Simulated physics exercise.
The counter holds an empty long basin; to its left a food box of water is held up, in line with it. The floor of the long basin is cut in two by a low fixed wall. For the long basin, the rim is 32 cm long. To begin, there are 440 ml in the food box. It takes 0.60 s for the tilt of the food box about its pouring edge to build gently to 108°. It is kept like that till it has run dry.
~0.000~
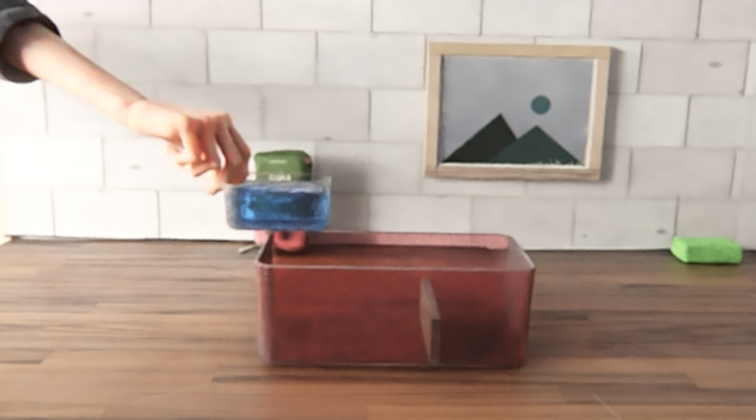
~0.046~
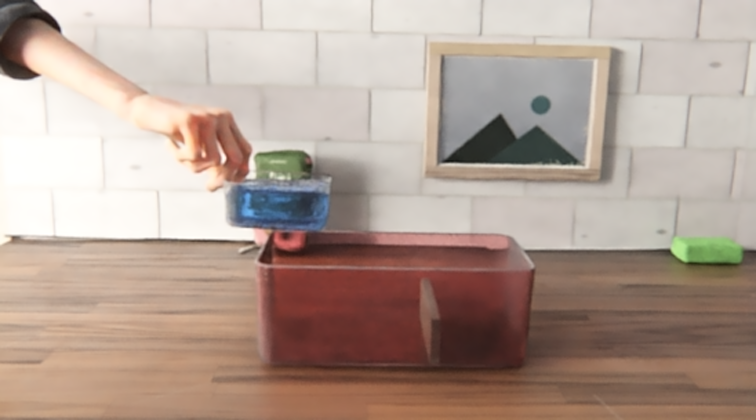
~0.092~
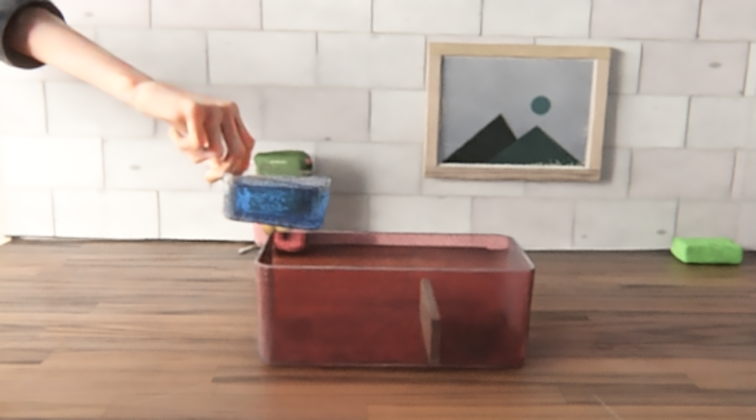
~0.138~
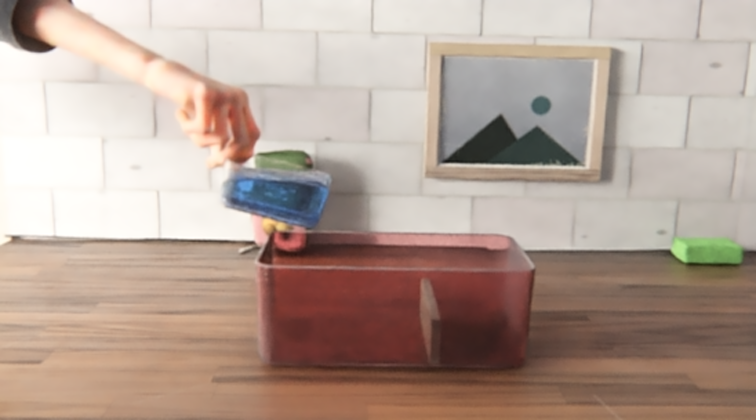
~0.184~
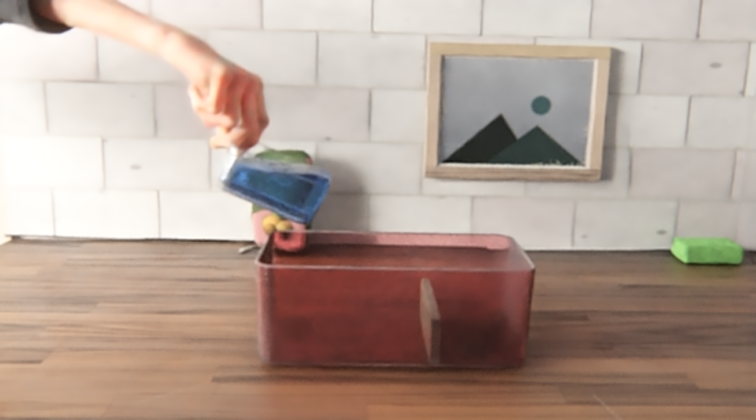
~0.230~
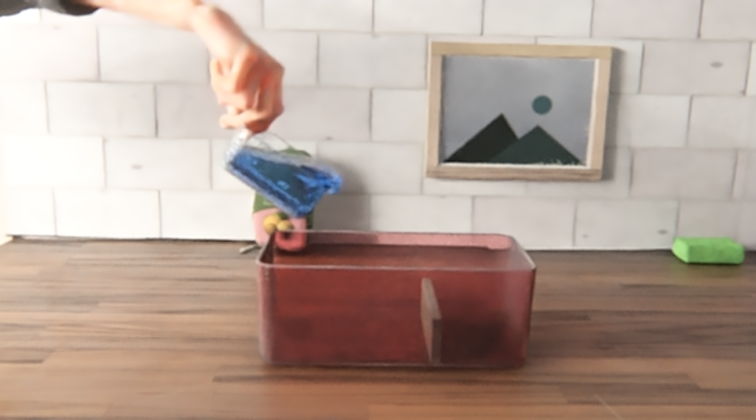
A hand reaching in from the upper left tilts a clear food box of blue water gently at first, then more steeply, its right side dipping as the hand rises and the water shifts toward the lower edge. Below and to the right, a long, translucent red basin with a small upright divider sits still on a wooden counter. The fixed, level view also shows white brick tiles, a framed mountain picture, a green block at right, and green and pink objects behind the box.
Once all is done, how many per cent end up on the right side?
Roughly 6 percent ends up on the right side.
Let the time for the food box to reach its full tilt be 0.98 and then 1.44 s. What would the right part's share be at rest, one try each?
Some 0 and 0 per cent, in that order.
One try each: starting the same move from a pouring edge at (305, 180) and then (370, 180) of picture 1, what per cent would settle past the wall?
5 in a hundred, followed by 70 in a hundred.
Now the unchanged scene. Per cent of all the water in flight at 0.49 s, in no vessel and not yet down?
Roughly 54 percent.
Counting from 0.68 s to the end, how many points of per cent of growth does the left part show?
Near 2 percent, give or take.
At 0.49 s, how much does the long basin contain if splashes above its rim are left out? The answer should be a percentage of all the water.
Around 30%.
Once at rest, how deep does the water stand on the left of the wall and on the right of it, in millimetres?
Roughly 12 mm on the left side and 2 mm on the right side.
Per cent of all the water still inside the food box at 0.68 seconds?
Some 0 per cent.
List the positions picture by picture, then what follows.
It leans 0°; its right rim is at (330, 182); the water meets the walls at (231, 185) and (329, 187); the long basin's rim runs from (264, 248) to (522, 252); the wall's top is at (430, 298), in the first frame.
It leans 2°; its right rim is at (330, 182); the water meets the walls at (231, 184) and (328, 186), in the second frame.
It leans 6°; its right rim is at (330, 183); the water meets the walls at (230, 181) and (328, 182), in the third frame.
It leans 14°; its right rim is at (329, 183); the water meets the walls at (230, 173) and (329, 177), in the fourth frame.
It leans 23°; its right rim is at (329, 183); the water meets the walls at (229, 162) and (331, 177); 3 per cent is over the edge, in the fifth frame.
It leans 35°; its right rim is at (329, 183); the water meets the walls at (232, 148) and (321, 169); 8 per cent is over the edge, in the sixth frame.
After 0.49 s the tilt is 99° and 15 per cent is still to pour, 31 is left of the wall and 0 right of it.
After 0.68 s the tilt is 108° and 0 per cent is still to pour, 91 is left of the wall and 4 right of it.
After 0.88 s the tilt is 108° and 0 per cent is still to pour, 89 is left of the wall and 5 right of it.
After 1.10 s the tilt is 108° and 0 per cent is still to pour, 93 is left of the wall and 5 right of it.
In the end 93 per cent lies left of the wall, 6 right of it and 1 outside.
